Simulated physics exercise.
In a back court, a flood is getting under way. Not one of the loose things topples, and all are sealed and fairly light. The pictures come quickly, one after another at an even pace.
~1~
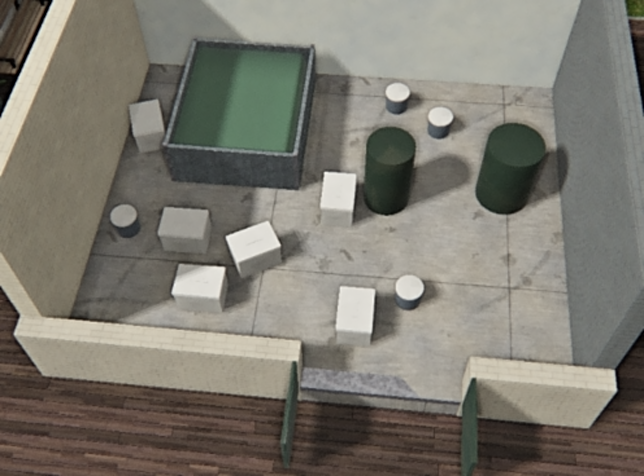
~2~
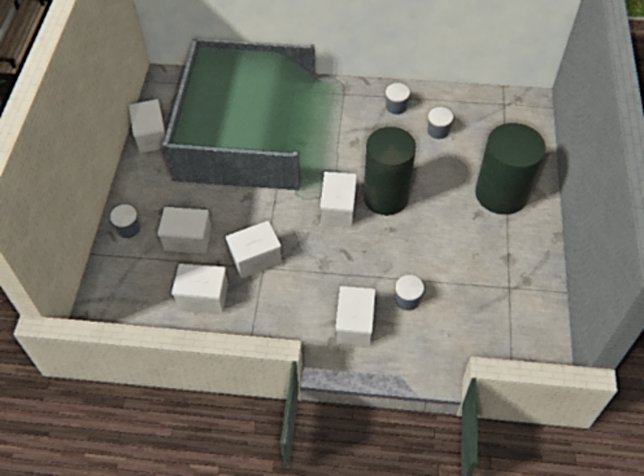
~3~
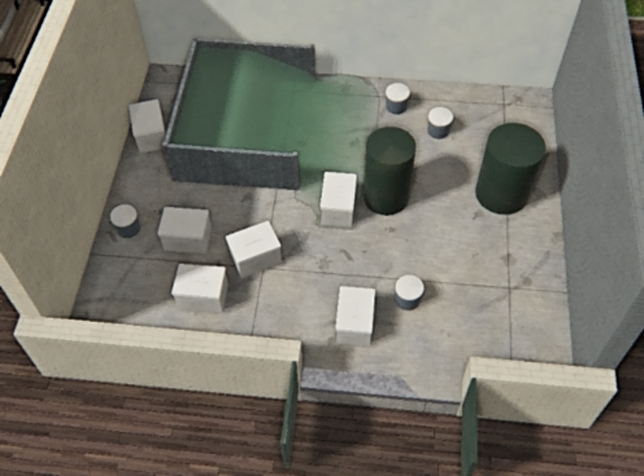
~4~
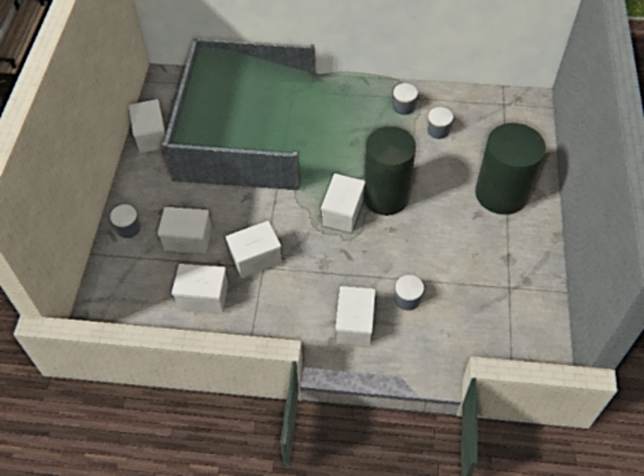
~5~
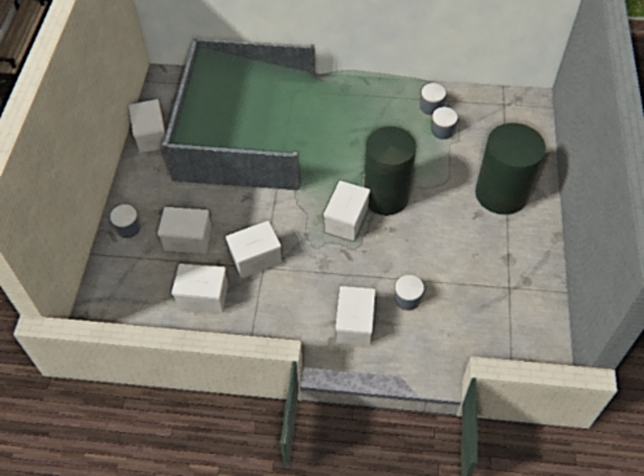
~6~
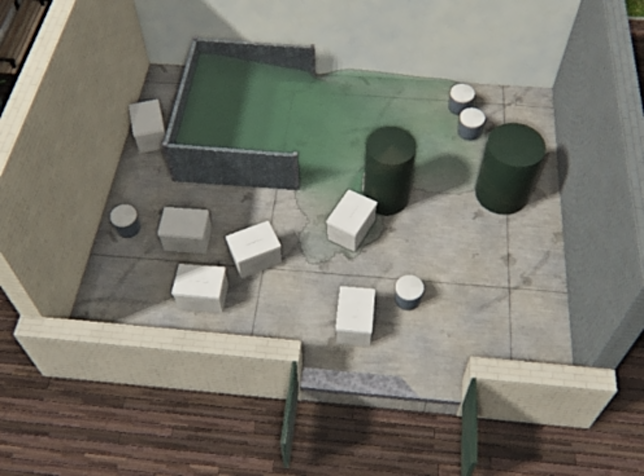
Green water spreads from the open-sided tank and shifts two pails and a white block rightward.
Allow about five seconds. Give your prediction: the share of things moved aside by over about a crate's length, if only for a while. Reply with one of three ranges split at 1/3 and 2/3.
1/3 to 2/3.
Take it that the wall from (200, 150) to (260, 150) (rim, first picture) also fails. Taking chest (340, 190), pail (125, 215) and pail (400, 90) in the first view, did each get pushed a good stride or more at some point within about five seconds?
In turn: Stayed within it, moved that far, stayed within it.
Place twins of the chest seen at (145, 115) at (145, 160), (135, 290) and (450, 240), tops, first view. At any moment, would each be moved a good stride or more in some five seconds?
In sequence: Doesn't go far, doesn't go far, pushed clear.
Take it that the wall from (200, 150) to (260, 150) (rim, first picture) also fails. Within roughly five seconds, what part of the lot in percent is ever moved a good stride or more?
Estimate: Roughly 70 per cent.
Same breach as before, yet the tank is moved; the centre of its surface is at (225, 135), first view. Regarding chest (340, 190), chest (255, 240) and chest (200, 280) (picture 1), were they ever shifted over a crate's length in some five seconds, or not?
Far enough, Not far, Not far.
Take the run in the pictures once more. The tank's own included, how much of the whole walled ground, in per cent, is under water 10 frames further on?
Something close to 65 per cent.
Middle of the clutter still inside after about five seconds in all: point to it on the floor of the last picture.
(273, 222).
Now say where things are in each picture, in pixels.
The first picture shows a pail at (398, 92), on the bottom; a pail at (441, 116), on the bottom; 0 of 10 have shifted.
The second picture shows a pail at (398, 92) rests on the ground; a pail at (441, 116) rests on the ground; 0 of 10 have shifted.
The third picture shows a pail at (398, 92), on the bottom; a pail at (441, 116) rests on the ground; 0 of 10 have shifted.
The fourth picture shows a pail at (406, 92), on the bottom, close to its start; a pail at (441, 116) rests on the ground; 2 of 10 have shifted.
The fifth picture shows a pail at (434, 92), on the bottom, a stride from its start; a pail at (445, 116) rests on the ground, close to its start; 3 of 10 have shifted.
The sixth picture shows a pail at (463, 92) rests on the ground, a stride from its start; a pail at (473, 117) rests on the ground, a stride from its start; 3 of 10 have shifted.
A moment on, 3 of 10 are well off their spots; 0 afloat.
Next, 5 of 10 are well off their spots; 3 afloat.
Later, 5 of 10 are well off their spots; 2 afloat.
In the end, 5 of 10 are well off their spots, and 5 have been at some point; 2 afloat.
